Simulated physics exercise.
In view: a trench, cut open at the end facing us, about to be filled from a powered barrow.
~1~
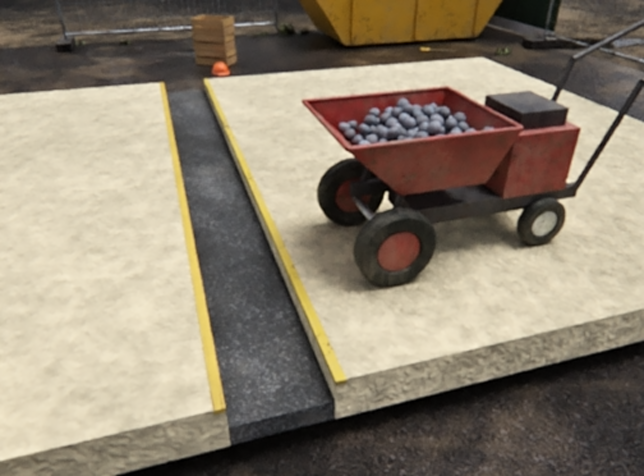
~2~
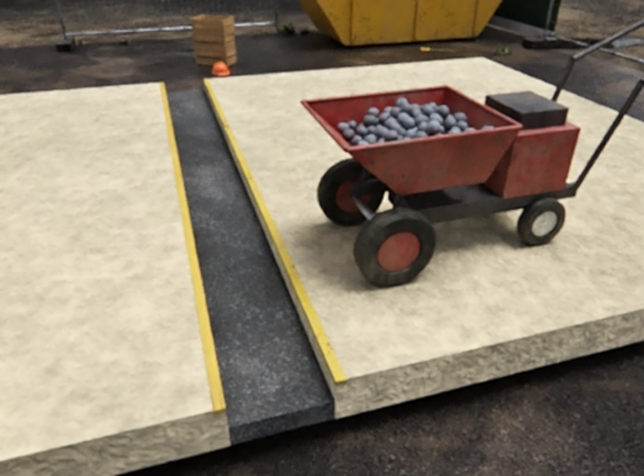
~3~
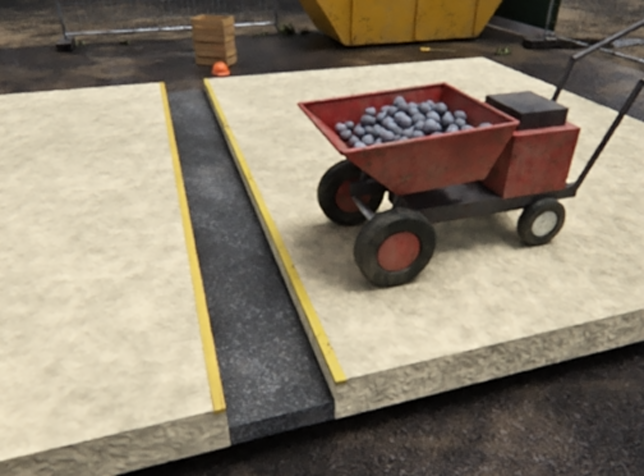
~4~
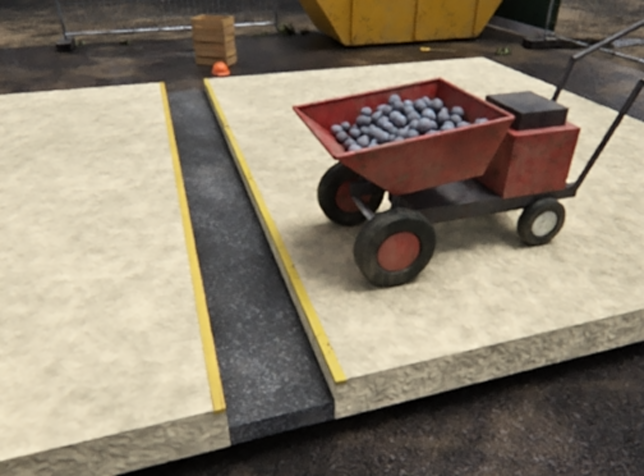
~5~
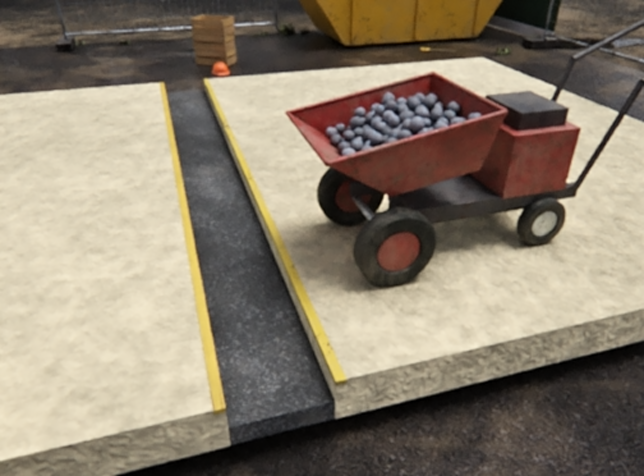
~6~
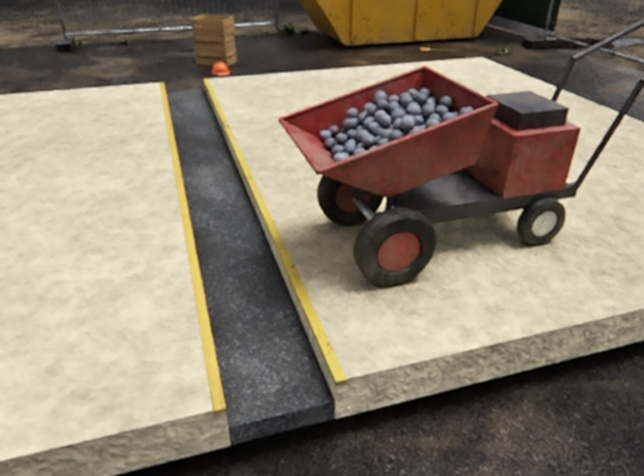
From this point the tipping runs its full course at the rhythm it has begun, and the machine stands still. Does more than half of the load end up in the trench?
Yes, above half.
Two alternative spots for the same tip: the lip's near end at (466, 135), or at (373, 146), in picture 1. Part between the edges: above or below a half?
So the first stop would give short of the halfway mark, while the second would give past the halfway mark.
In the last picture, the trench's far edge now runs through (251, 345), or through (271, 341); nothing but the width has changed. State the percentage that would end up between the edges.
You'd get 40 in a hundred the first time and 10 in a hundred the second.
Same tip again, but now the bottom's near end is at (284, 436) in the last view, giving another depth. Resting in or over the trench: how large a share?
It comes out near 100 percent.
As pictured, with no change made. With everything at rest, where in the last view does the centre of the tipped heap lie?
Resting centre, last picture - approx. (231, 280).
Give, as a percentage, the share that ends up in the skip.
Close to 15 per cent.
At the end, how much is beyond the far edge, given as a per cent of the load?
It comes to close to 5 %.
Shortly afterwards, skip tipped steeply; the whole lot in the skip.
Next, skip tipped right over; near two thirds in the skip; near a quarter in or heaped over the trench; only a few beyond it; only a few falling.
Some moments later, skip tipped right over; a little in the skip; the bulk in or heaped over the trench; a little beyond it.
In the end, skip tipped right over; a little in the skip; the bulk in or heaped over the trench; a little beyond it.
